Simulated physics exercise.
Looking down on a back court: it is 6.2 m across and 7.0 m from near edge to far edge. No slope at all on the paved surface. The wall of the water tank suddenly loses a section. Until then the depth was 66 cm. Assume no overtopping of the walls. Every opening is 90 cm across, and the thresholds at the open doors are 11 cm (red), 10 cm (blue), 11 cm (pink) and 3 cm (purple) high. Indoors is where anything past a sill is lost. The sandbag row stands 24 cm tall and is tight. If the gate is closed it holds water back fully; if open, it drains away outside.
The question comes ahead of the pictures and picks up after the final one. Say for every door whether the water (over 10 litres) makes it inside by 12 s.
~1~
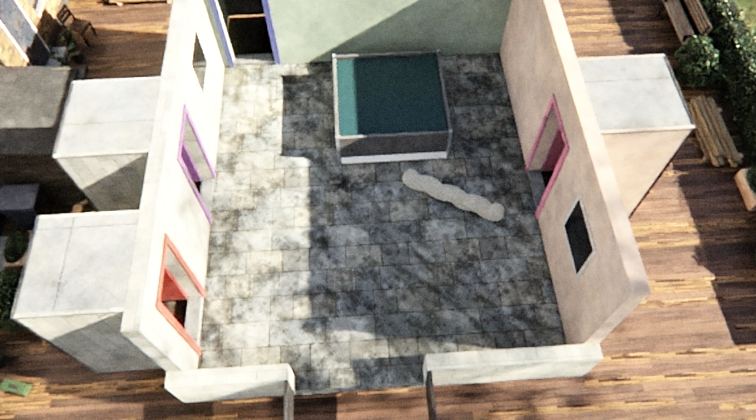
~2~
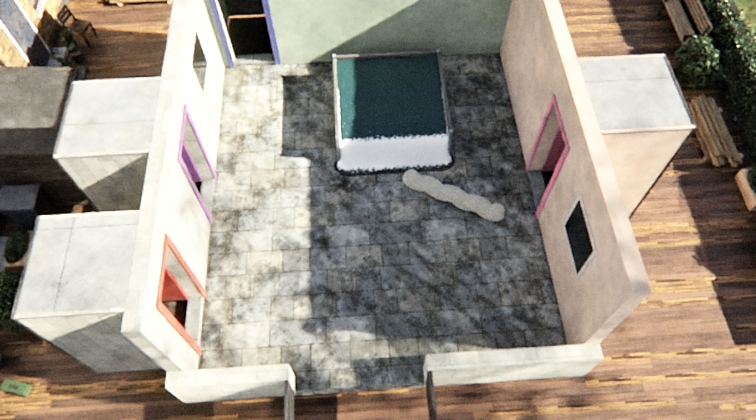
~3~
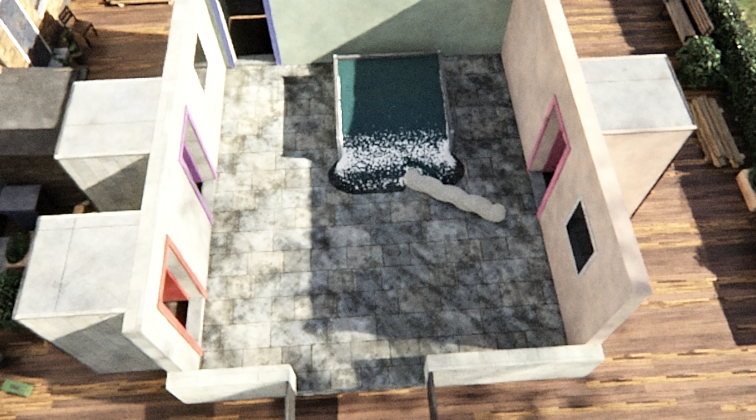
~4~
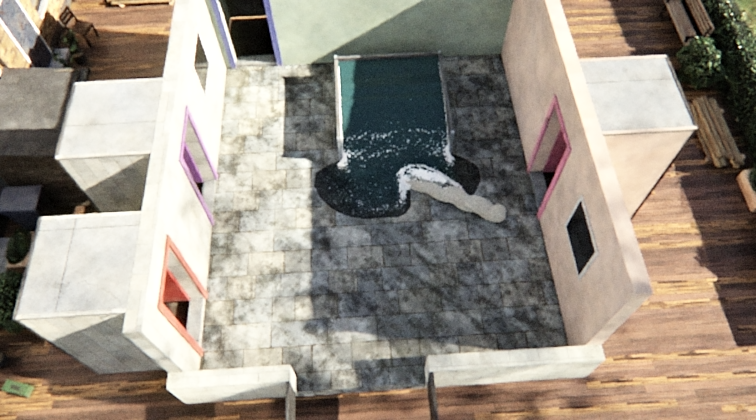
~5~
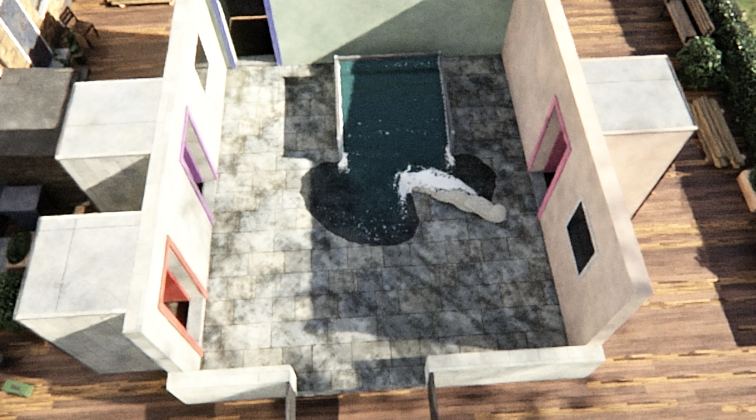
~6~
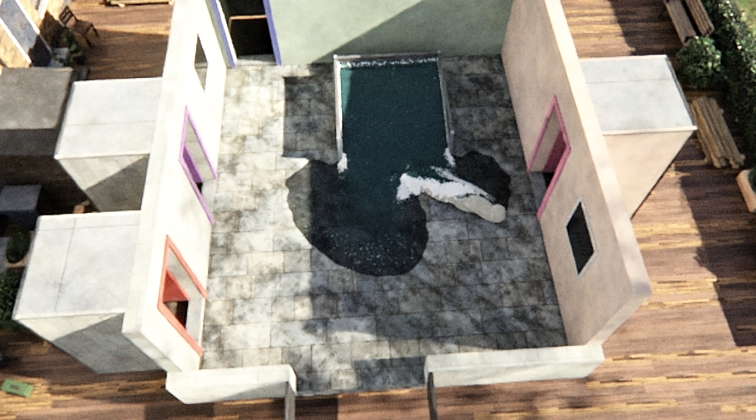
The red door lets in more than the cap; the blue door lets in less than the cap; the pink door lets in more than the cap; the purple door lets in more than the cap.
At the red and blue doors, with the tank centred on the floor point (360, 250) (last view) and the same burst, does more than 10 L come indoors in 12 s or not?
For the red door, the amount is acceptable; for the blue door, the amount is acceptable.
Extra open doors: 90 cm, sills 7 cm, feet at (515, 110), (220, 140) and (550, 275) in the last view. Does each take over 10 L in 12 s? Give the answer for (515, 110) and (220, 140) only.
The first door falls short and the second falls short.
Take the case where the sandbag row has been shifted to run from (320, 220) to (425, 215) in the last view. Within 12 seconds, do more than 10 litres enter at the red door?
Compared to the limit, red stays inside.
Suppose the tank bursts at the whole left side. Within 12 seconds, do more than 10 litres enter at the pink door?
Measured against that limit, the pink door stays within it.
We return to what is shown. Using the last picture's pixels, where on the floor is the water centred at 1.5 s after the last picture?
Centre: Approx. (394, 187) px.
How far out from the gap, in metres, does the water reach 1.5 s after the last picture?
Distance: Approx. 5.4 m.
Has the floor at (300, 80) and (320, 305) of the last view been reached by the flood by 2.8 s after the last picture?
Untouched, soaked.
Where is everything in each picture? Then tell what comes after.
In the first picture, the water tank at (390, 95) is whole and still, 66 cm deep.
In the second picture, the front is at (451, 158), 1.2 m from the gap at (394, 149); 0.5 m2 of floor is under water; 66 cm left at the back of the water tank.
In the third picture, the front is at (458, 176), 1.3 m from the gap at (395, 151); 1.4 m2 of floor is under water; 66 cm left at the back of the water tank.
In the fourth picture, the front is at (468, 194), 1.6 m from the gap at (395, 152); 2.7 m2 of floor is under water; 66 cm left at the back of the water tank.
In the fifth picture, the front is at (332, 227), 2.0 m from the gap at (395, 152); 4.1 m2 of floor is under water; 61 cm left at the back of the water tank.
In the sixth picture, the front is at (372, 271), 2.5 m from the gap at (395, 152); 5.8 m2 of floor is under water; 55 cm left at the back of the water tank.
Then, 0.7 s after the last picture water covers 40 % of the floor and is deepest (43 cm) near (418, 176); red door not reached, blue door not reached, pink door 19 cm at the sill, 18 L in, purple door not reached.
Then, 1.5 s after the last picture water covers 60 % of the floor and is deepest (32 cm) near (418, 176); red door not reached, blue door not reached, pink door 24 cm at the sill, 121 L in, purple door not reached.
Then, 2.8 s after the last picture water covers 70 % of the floor and is deepest (26 cm) near (571, 359); red door 18 cm at the sill, 10 L in, blue door not reached, pink door 18 cm at the sill, 219 L in, purple door 3 cm at the sill, 0 L in.
Then, 6.3 s after the last picture water covers 80 % of the floor and is deepest (12 cm) near (359, 263); red door 6 cm at the sill, 30 L in, blue door not reached, pink door 6 cm at the sill, 237 L in, purple door 5 cm at the sill, 5 L in.
Then, 11.3 s after the last picture water covers 95 % of the floor and is deepest (8 cm) near (202, 340); red door 7 cm at the sill, 30 L in, blue door 6 cm at the sill, 0 L in, pink door 4 cm at the sill, 237 L in, purple door 6 cm at the sill, 25 L in.
